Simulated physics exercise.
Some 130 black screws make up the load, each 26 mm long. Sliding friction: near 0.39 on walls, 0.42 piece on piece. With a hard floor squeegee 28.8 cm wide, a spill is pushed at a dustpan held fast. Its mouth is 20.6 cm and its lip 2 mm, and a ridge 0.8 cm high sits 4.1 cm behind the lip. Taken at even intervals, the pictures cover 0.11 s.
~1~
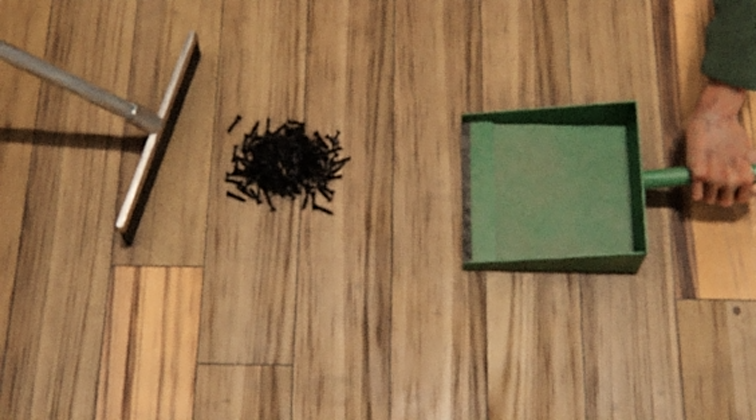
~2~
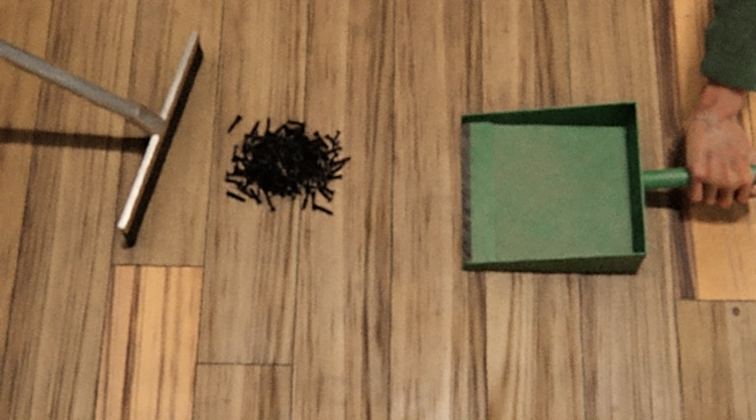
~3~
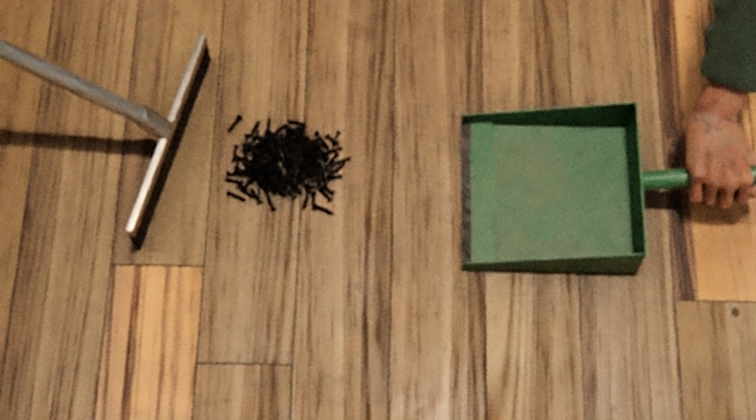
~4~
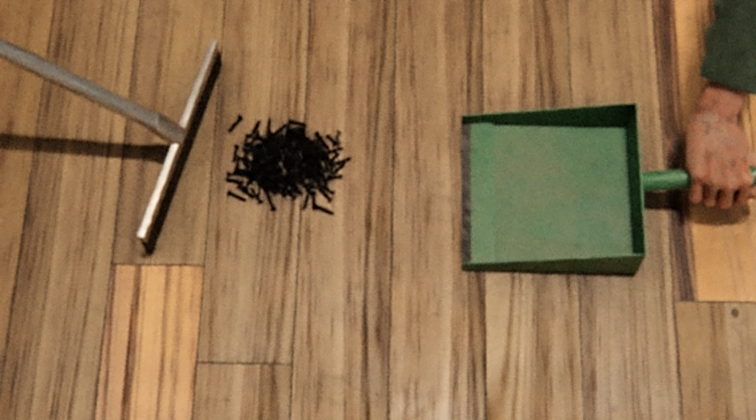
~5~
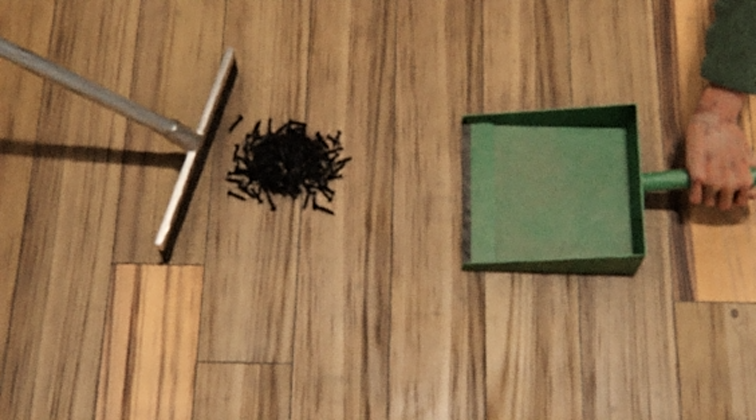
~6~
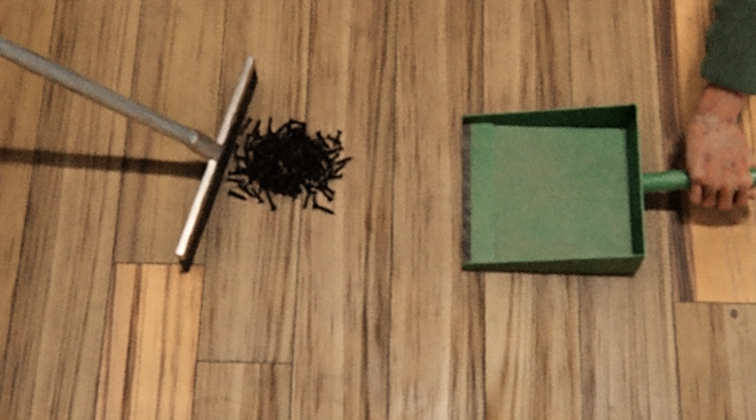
A squeegee sliding right across a wooden floor to the edge of a black screw pile, while a hand keeps a green dustpan still.
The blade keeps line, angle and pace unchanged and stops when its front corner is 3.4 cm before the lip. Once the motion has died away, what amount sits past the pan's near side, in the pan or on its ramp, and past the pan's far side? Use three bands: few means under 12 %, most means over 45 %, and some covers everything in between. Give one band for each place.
Near side: Some, pan: Most, far side: Few.
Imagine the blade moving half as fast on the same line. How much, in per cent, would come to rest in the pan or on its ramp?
Then around 20 per cent.
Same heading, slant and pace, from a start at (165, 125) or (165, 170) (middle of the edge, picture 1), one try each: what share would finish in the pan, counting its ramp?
Some 55 and 45 per cent.
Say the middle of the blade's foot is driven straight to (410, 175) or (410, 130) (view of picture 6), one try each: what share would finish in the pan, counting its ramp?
Some 60 in a hundred and 55 in a hundred.
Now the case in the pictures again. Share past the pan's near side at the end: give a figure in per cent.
Close to 20 in a hundred end up there.
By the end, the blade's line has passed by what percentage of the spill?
Some 0 percent of it.
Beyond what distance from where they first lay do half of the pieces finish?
Roughly 34 centimetres.
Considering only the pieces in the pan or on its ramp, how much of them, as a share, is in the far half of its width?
I'd put it at around 20 per cent.
Then, 0.10 s after the last picture, middle of the blade 18 cm from the lip; 0 % over the lip, far side 0 %, near side 0 %.
Then, 0.17 s after the last picture, middle of the blade 10 cm from the lip; 0 % over the lip, far side 0 %, near side 5 %.
Then, 0.38 s after the last picture, middle of the blade 7 cm from the lip; 60 % over the lip, far side 0 %, near side 20 %.
In the end, near side 20 %, pan 60 %, far side 0 %, in front of the lip or behind the blade 20 %.
